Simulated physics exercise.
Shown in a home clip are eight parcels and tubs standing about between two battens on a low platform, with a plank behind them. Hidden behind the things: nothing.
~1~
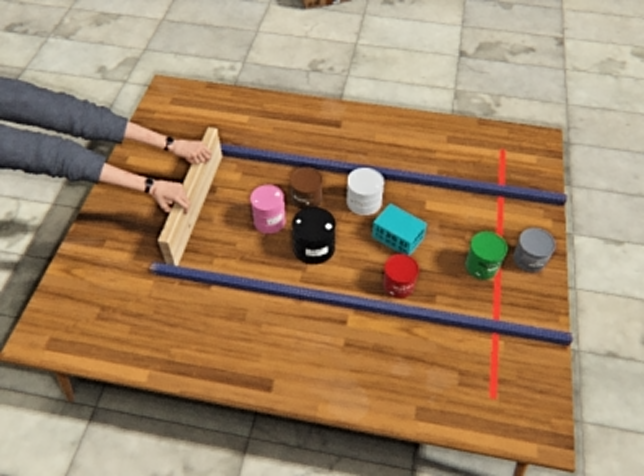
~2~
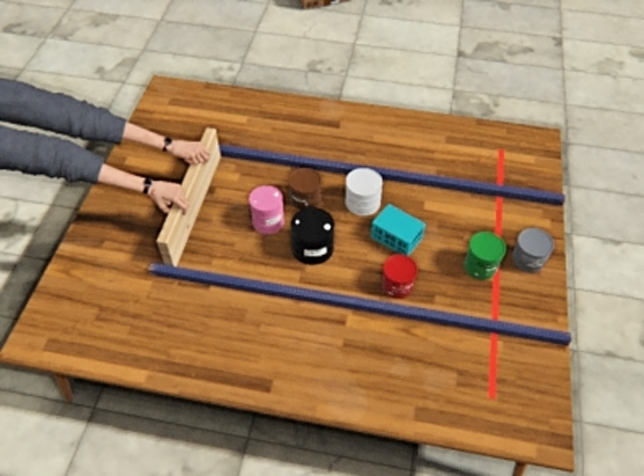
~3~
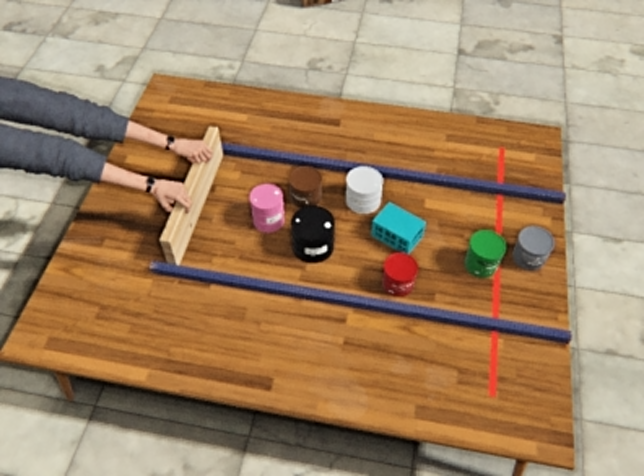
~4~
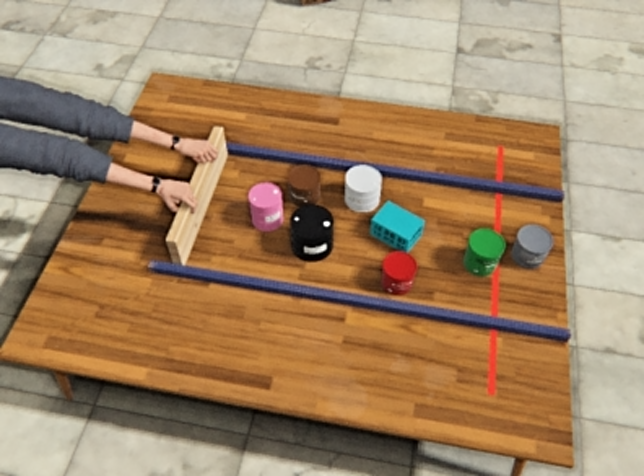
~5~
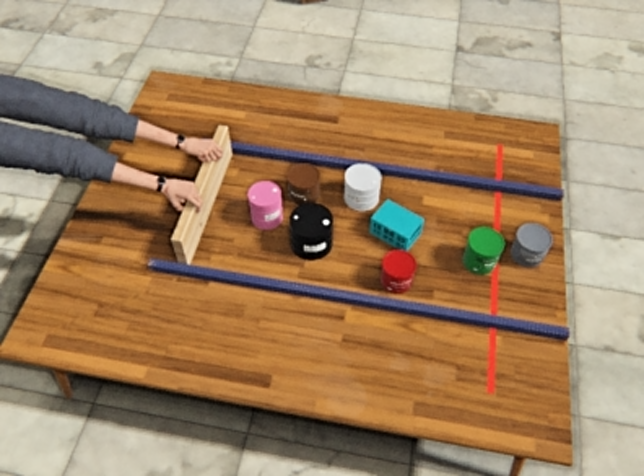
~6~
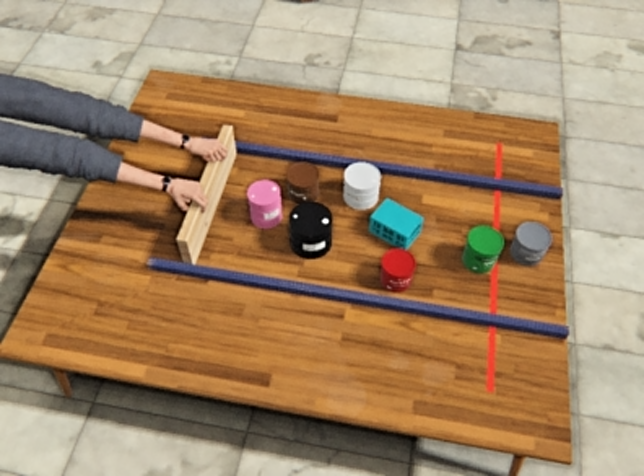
Two hands reach in from the left and grip a wooden plank on a low wooden platform over pale tiles, seen from above at an angle. Between two dark blue battens stand pink, brown, black, white and red tubs, a turquoise crate, and green and grey pails beside red tape at right. The hands slide the plank slightly rightward, without touching the tubs, while the view drifts very slightly.
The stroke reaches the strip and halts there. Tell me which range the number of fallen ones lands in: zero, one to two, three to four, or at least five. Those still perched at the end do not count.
Fallen: One or two.
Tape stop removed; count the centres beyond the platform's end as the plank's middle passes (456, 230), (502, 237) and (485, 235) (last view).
0, 1 and 0.
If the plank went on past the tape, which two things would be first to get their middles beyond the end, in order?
Order: Grey pail before turquoise crate.
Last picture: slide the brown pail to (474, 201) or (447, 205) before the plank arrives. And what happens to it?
Taking the two places in turn, it holds; holds.
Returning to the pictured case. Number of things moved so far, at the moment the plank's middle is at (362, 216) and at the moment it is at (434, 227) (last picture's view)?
I get 6 at the one place and 7 at the other.
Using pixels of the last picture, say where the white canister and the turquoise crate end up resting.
Going in order, first (547, 201) and next (552, 257).
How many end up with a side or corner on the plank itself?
Contact count: 4.
Soon after, none off yet; grey pail at rest near (530, 244); green pail at rest near (482, 250); red pail at rest near (397, 271).
After that, none off yet; grey pail at rest near (530, 244); green pail displaced a little near (488, 252); red pail displaced about its own width near (421, 285).
In the end, the number that fall off is one or two; gone, grey pail.
